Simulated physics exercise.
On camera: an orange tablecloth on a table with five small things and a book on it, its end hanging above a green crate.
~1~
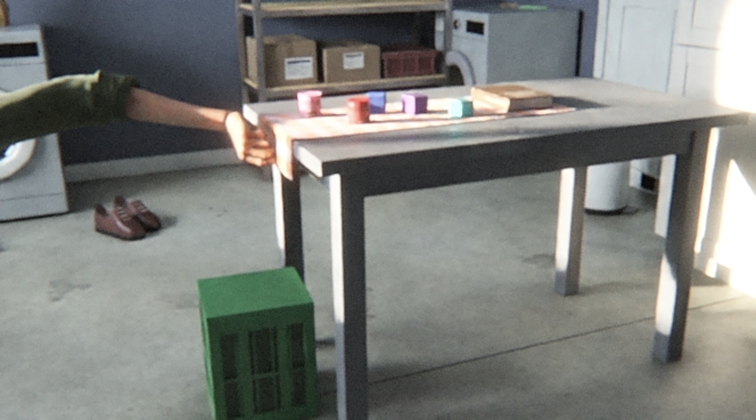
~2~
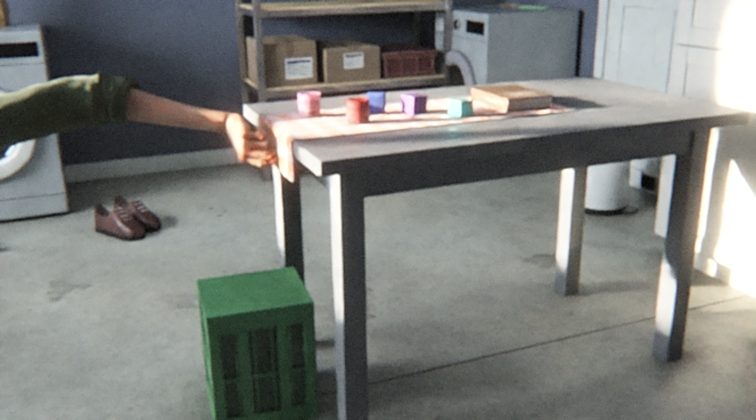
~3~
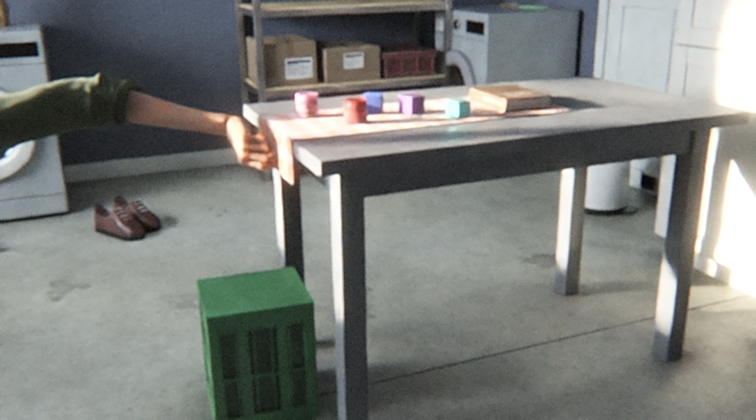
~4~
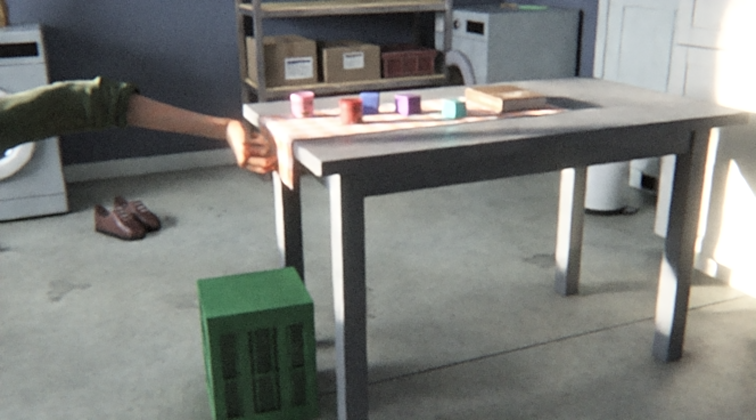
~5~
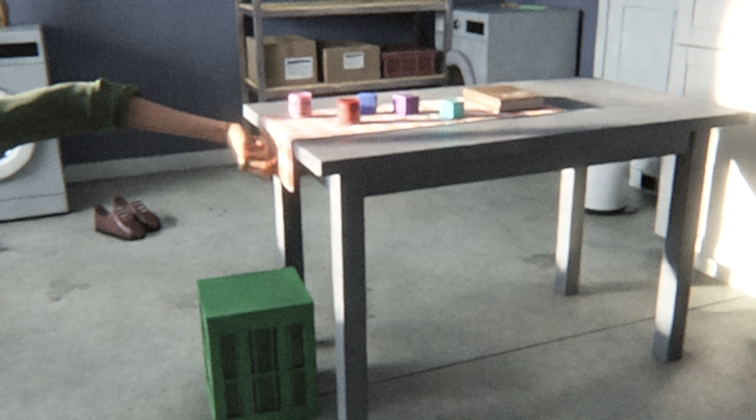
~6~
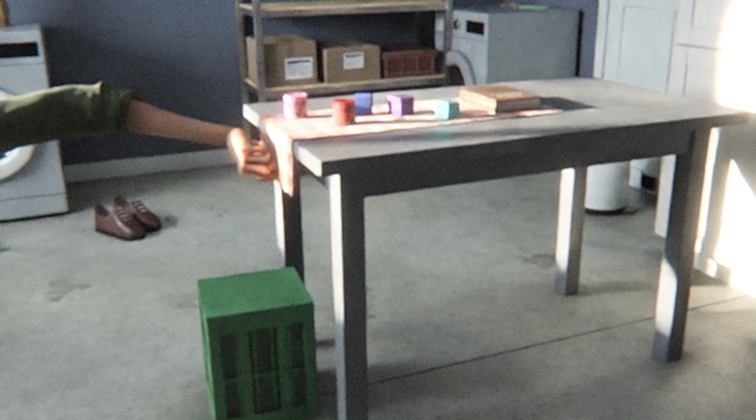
A grey table fills much of a sunlit laundry room, seen from slightly above by a still camera, with washing machines and shelved boxes behind. On its pale orange cloth sit pink and red pots, blue, purple and turquoise cubes and a book, above a green crate at lower left. A green-sleeved arm reaches from the left, its hand drawing the cloth slowly leftward, everything on it shifting slightly along.
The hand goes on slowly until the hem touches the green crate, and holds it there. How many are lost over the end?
It carries off three.
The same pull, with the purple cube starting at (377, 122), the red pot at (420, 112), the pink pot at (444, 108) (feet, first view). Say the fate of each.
The purple cube comes down; the red pot holds on; the pink pot holds on.
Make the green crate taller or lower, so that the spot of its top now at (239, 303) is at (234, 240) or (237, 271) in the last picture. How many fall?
Over the edge go 1 and 2.
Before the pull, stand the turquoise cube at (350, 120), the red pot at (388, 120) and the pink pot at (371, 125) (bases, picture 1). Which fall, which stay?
The turquoise cube comes down, the red pot drops off, the pink pot comes down.
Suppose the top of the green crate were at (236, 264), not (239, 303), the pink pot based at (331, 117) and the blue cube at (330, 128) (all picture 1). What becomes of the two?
The pink pot is carried off; the blue cube goes over.
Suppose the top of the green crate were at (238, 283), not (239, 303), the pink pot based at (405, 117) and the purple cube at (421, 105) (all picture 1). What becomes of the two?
The pink pot stays on; the purple cube stays on.
Early on, hem near (278, 244); pink pot gone.
Midway, hem on the crate; pink pot and red pot gone.
Finally, hem on the crate; pink pot, red pot and blue cube gone. The answer is three.
